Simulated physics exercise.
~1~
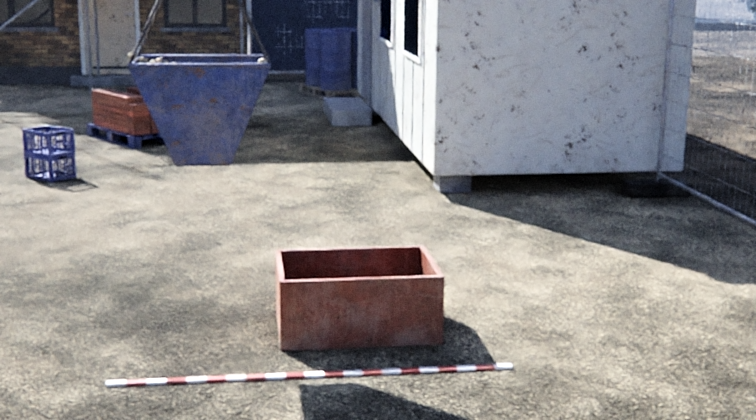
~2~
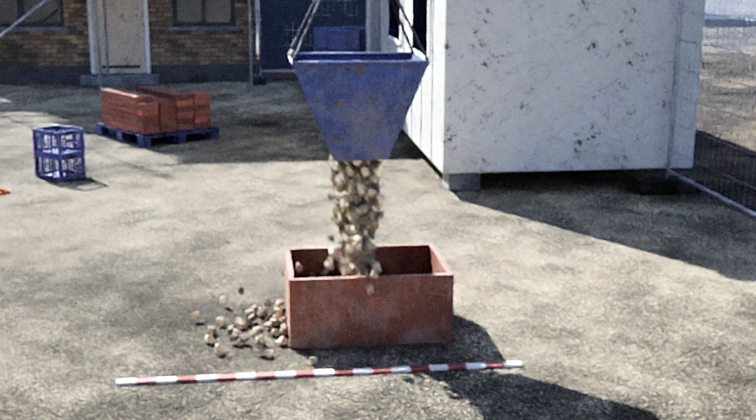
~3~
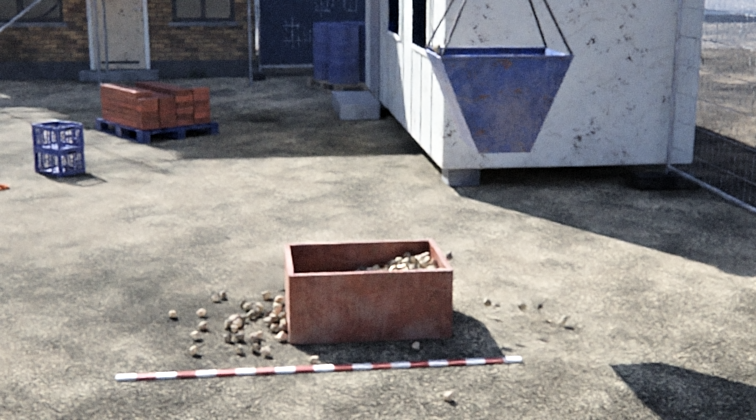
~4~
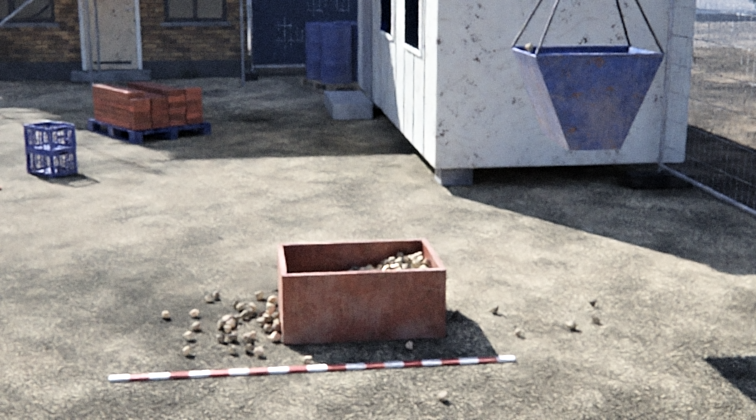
A blue crane skip swung rightwards over a yard and dropped a stream of stones into a reddish open bin, then carried on right, empty, leaving most of the stones in the bin and a few scattered on the ground on both sides.
